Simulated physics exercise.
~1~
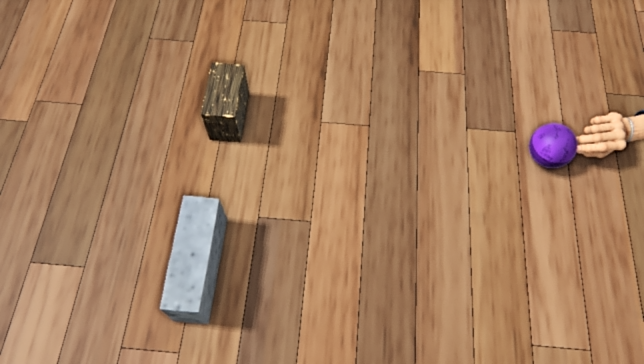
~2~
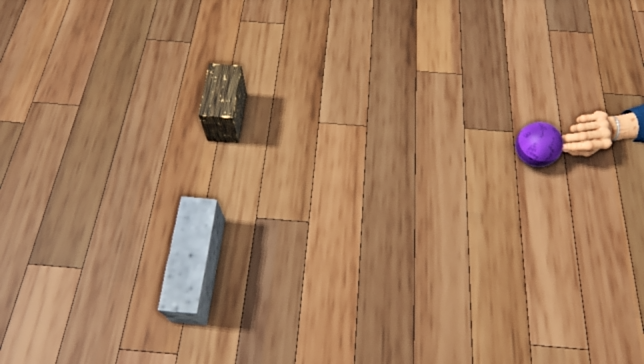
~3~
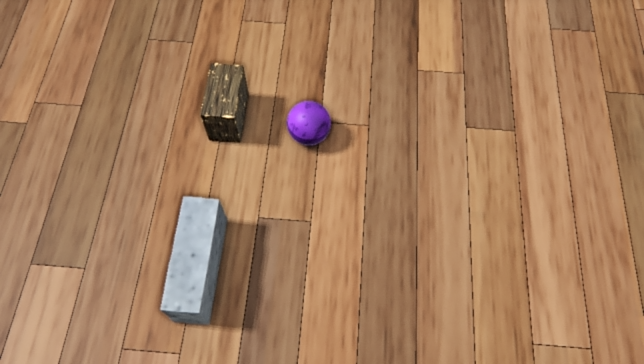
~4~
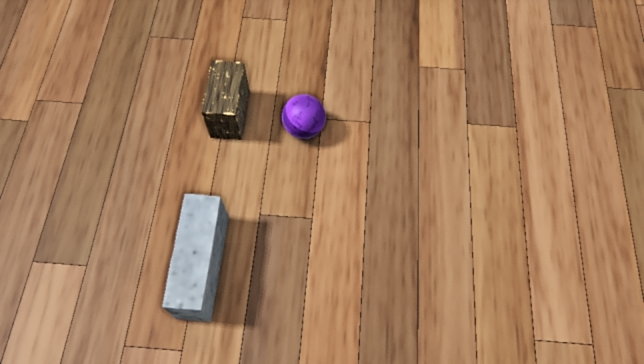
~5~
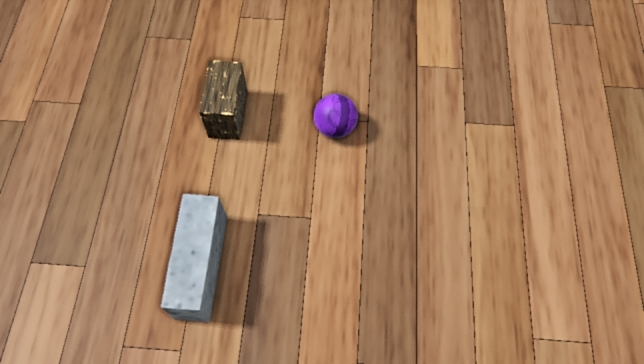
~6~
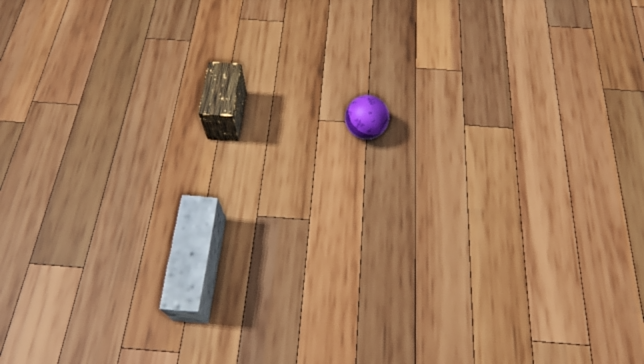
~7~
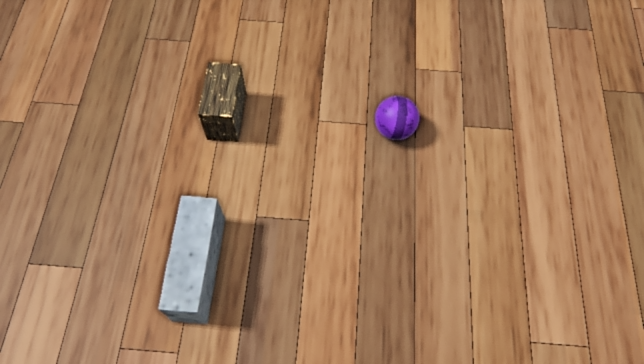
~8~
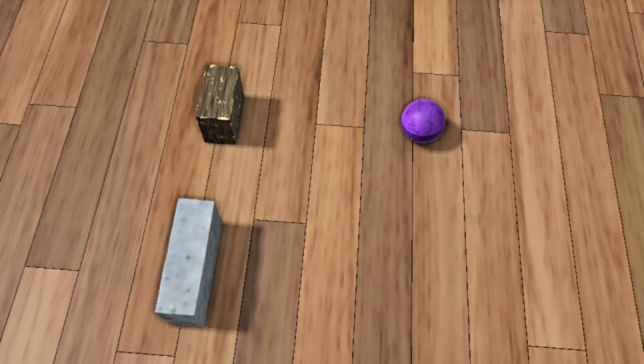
A purple ball rolls left from a hand, bounces off a dark block, and rolls back right.
